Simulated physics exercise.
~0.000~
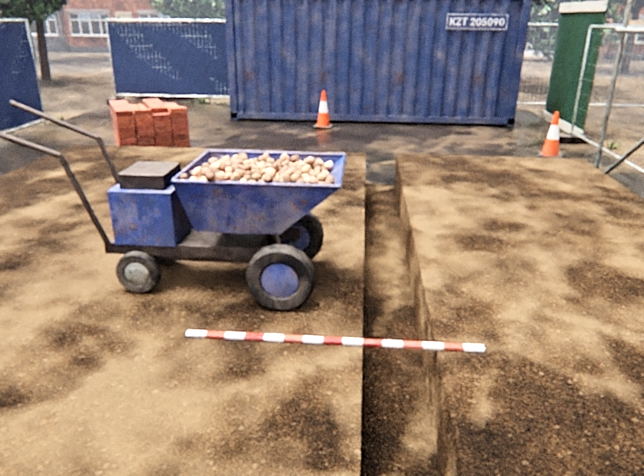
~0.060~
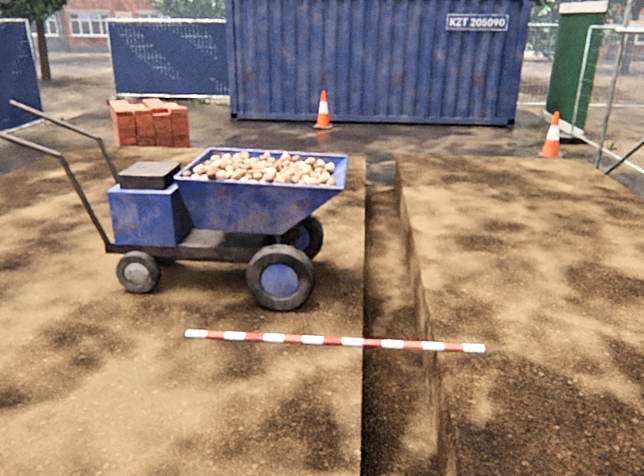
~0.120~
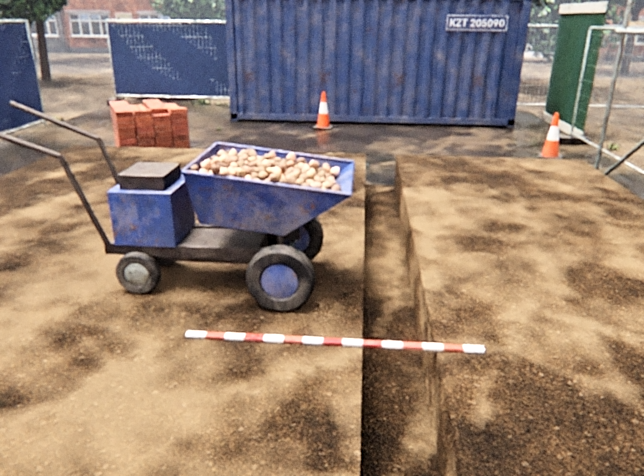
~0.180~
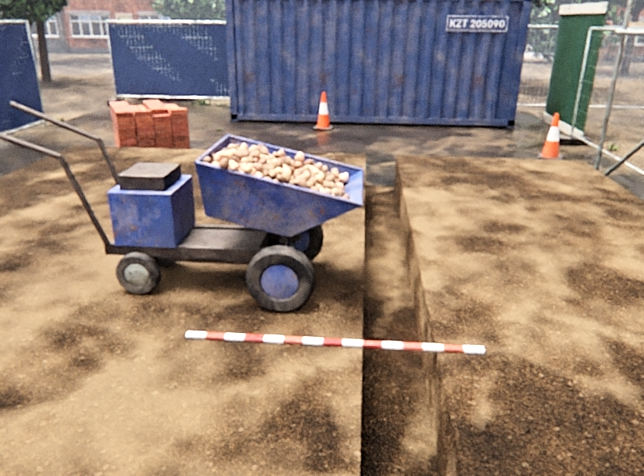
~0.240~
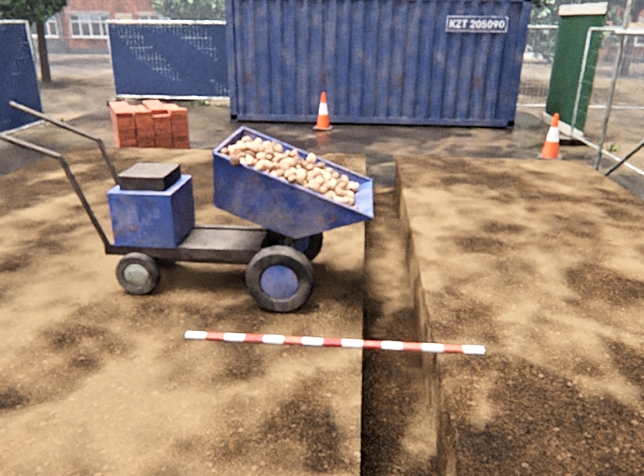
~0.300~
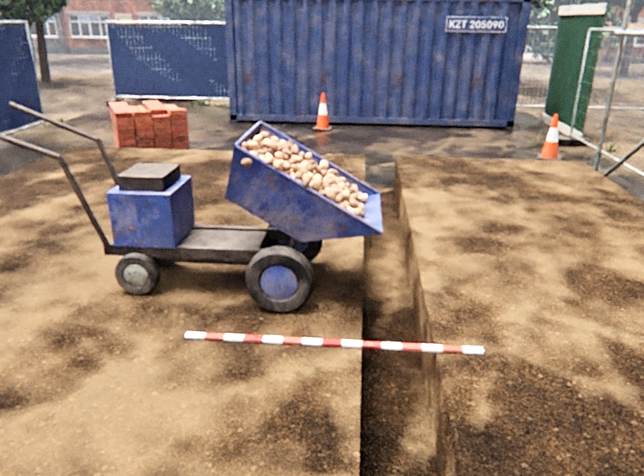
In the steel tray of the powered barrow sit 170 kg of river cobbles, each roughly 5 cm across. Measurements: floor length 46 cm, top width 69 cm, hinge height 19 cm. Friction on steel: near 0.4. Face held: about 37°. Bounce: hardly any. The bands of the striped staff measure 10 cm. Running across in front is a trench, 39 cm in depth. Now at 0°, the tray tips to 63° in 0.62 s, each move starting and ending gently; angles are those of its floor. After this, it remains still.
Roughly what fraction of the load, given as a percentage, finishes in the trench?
Some 51 per cent of the stones.
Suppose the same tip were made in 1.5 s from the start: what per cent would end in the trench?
About 70%.
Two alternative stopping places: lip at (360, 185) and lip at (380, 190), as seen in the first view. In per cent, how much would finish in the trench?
From the first spot near 30, from the second near 5 per cent.
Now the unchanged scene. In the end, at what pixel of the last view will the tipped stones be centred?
I'd put it close to (418, 319).
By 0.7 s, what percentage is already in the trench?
I'd say near 15 per cent at that time.
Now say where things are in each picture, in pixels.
In the first picture, lip at (340, 187), floor tilted 0°, highest stones at (266, 162).
In the second picture, the tray is at 2°, its lip at (343, 189); the top of the load is at (256, 161); the stones move at 0.3 m/s on average.
In the third picture, lip at (351, 195), floor tilted 6°, highest stones at (240, 157); the stones move at 0.7 m/s on average.
In the fourth picture, lip at (362, 205), floor tilted 13°, highest stones at (240, 152); the stones move at 1.1 m/s on average.
In the fifth picture, the tray is at 21°, its lip at (373, 218); the top of the load is at (250, 145); the stones move at 1.3 m/s on average.
In the sixth picture, the tray is at 30°, its lip at (382, 233); the top of the load is at (264, 140); the stones move at 1.4 m/s on average.
After 0.5 s the floor is at 53°; 100 % in the tray; the foremost stones are at (387, 245).
After 0.7 s the floor is at 63°; 74 % in the tray, 17 % in the trench, 10 % past the trench; the foremost stones are at (449, 294).
After 1.1 s the floor is at 63°; 20 % in the tray, 31 % in the trench, 49 % past the trench; the foremost stones are at (579, 298).
After 3.0 s the floor is at 63°; 0 % in the tray, 51 % in the trench, 49 % past the trench; the foremost stones are past the picture's edge.
